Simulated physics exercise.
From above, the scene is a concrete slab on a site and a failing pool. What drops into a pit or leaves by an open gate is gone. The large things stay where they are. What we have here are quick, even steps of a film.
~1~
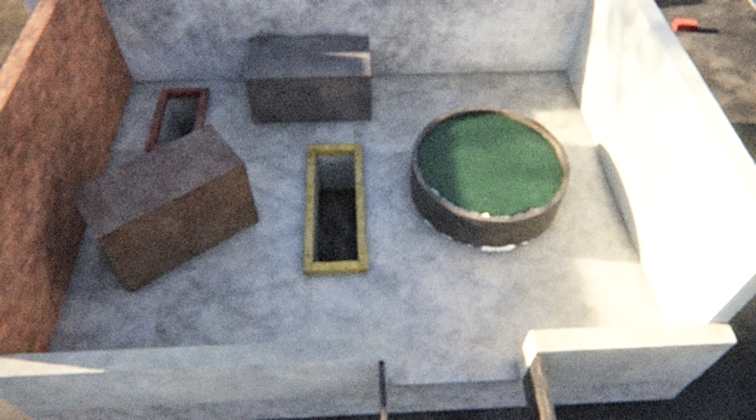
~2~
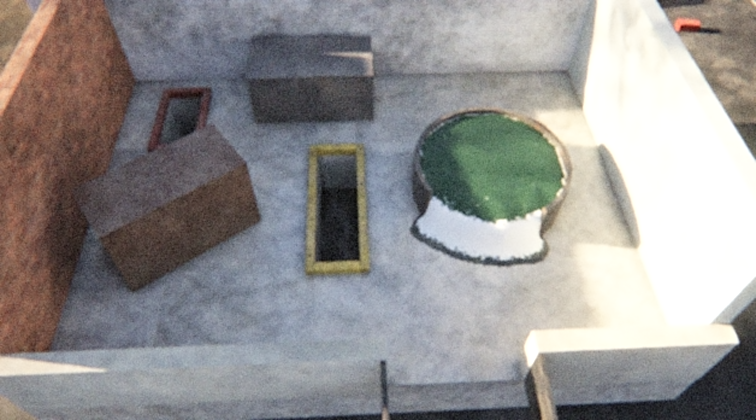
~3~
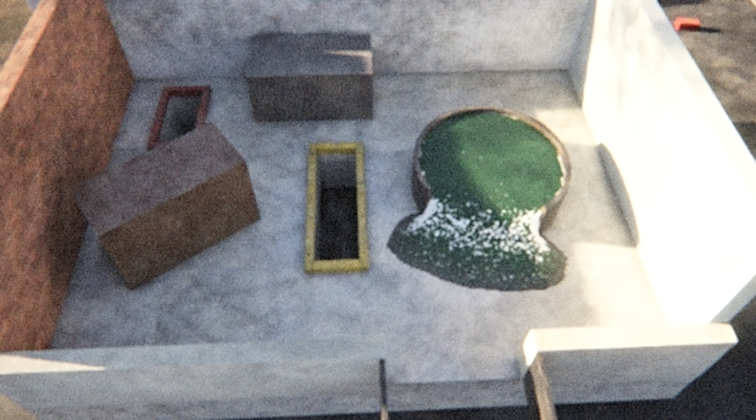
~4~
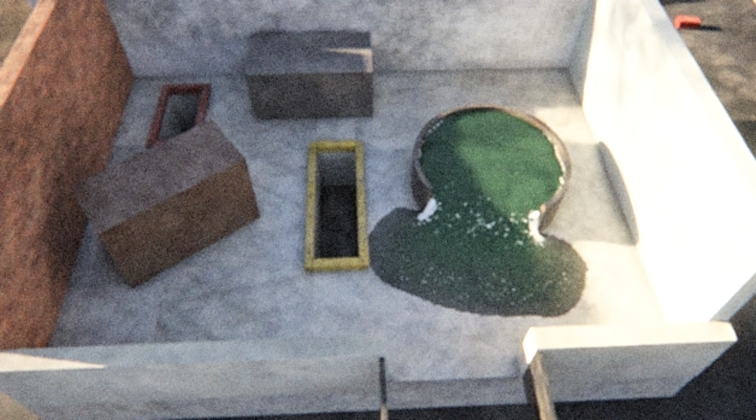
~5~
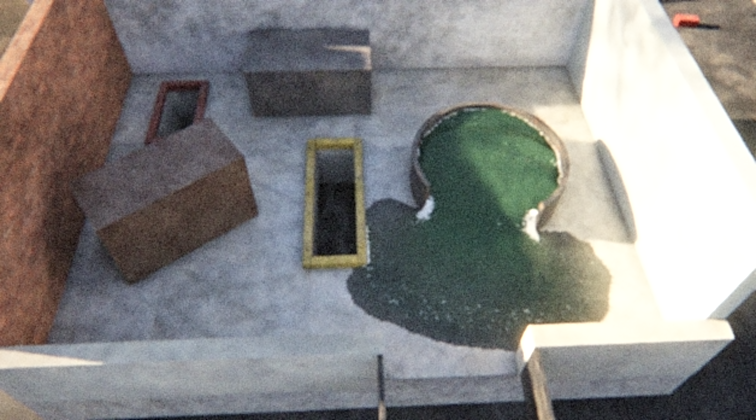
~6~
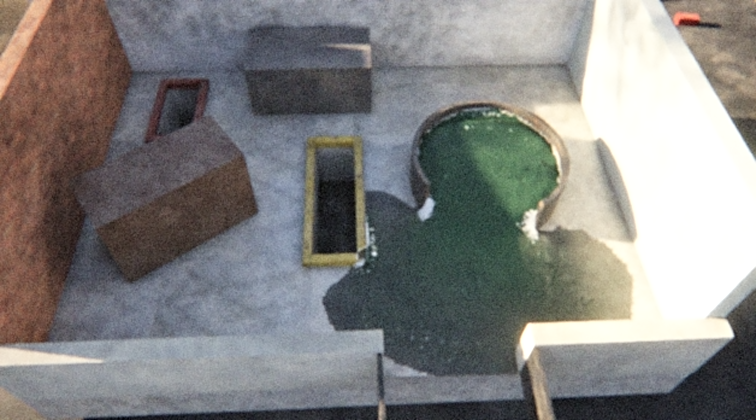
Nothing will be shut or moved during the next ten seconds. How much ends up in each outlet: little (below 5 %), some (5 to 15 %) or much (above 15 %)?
Outlet by outlet: Gate - much, red pit - little, yellow pit - little.
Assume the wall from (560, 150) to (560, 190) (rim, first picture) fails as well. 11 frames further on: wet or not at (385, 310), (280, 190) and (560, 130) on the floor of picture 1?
In the order asked: Out of reach, out of reach, sodden.
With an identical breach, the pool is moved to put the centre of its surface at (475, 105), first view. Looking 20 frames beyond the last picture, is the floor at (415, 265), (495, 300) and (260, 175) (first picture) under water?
Location one: Soaked; location two: Soaked; location three: Bone dry.
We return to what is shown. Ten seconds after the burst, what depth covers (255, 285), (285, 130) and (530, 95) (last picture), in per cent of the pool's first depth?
First spot 6 %, second 2 %, third 6 %.
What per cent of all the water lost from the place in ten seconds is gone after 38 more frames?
My estimate is roughly 85 percent.
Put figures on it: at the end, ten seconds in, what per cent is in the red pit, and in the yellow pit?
Roughly 0 percent first, and 0 percent second.
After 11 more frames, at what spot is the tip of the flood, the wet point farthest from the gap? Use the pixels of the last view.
Roughly (86, 368).
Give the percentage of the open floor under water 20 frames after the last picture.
Around 45 percent of it.
A moment on, water covers 25 % of the floor; the gate 7 %, the red pit 0 %, the yellow pit 0 %.
Next, water covers 30 % of the floor; the gate 19 %, the red pit 0 %, the yellow pit 0 %.
Then, water covers 45 % of the floor; the gate 32 %, the red pit 0 %, the yellow pit 0 %.
Later, water covers 60 % of the floor; the gate 43 %, the red pit 0 %, the yellow pit 0 %.
In the end, water covers 80 % of the floor; the gate 50 %, the red pit 0 %, the yellow pit 0 %.
